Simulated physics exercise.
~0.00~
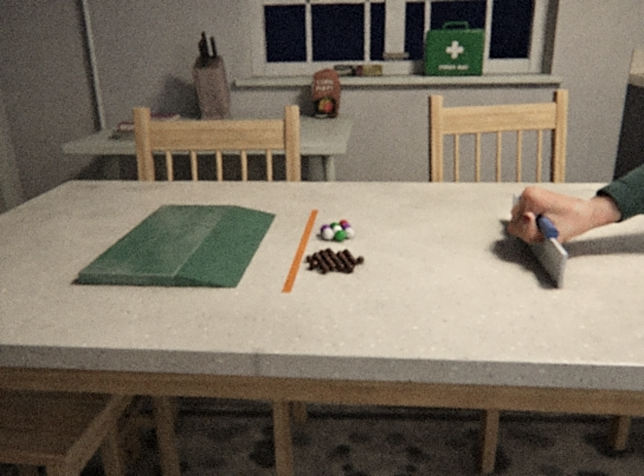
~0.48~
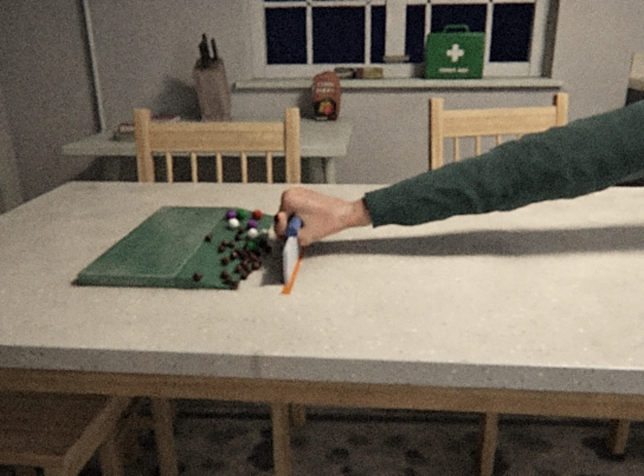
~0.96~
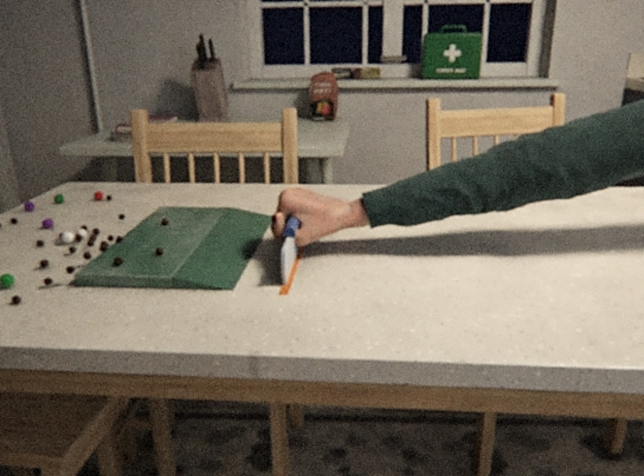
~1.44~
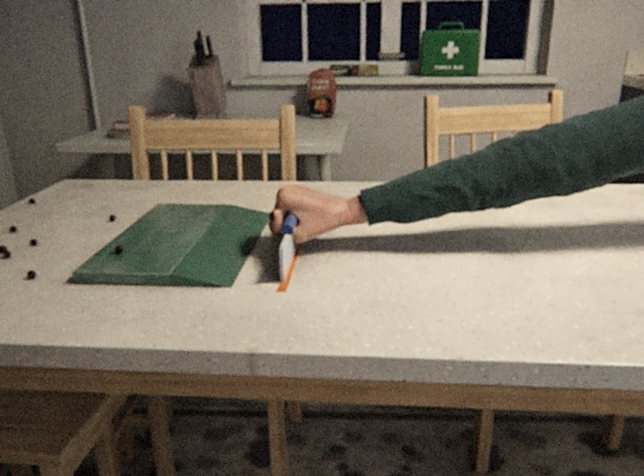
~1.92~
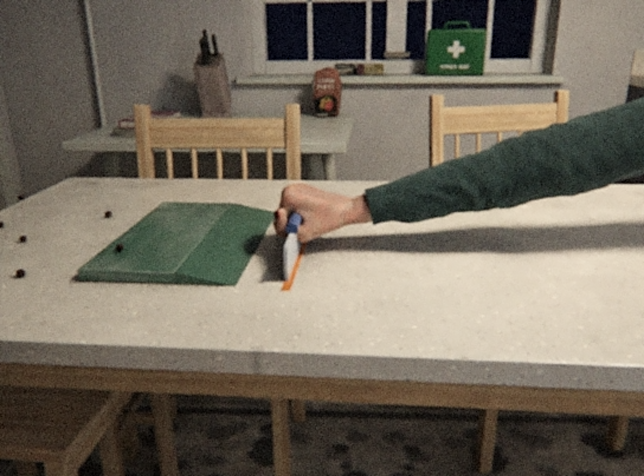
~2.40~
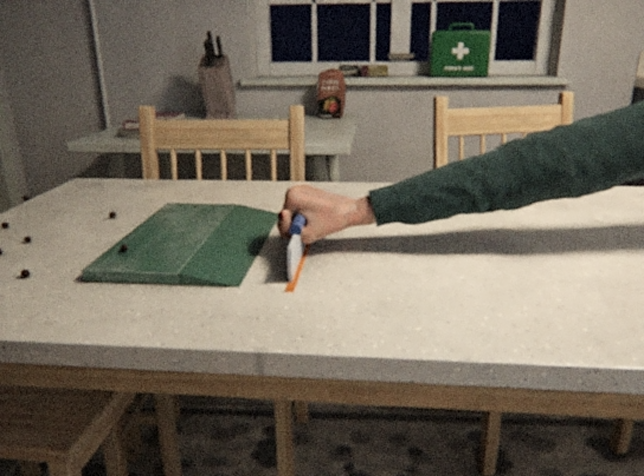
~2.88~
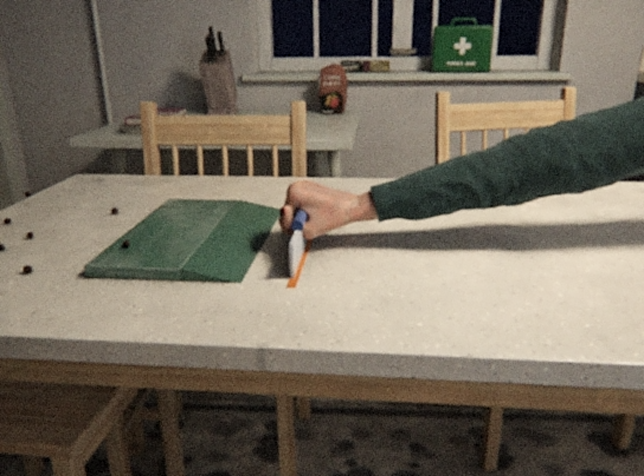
A hand in a green sleeve swept a scraper left across the table to an orange strip and stopped, sending dark bits and colourful little balls over a green sloping slab and scattering them beyond, until only a few dark bits remained in view.
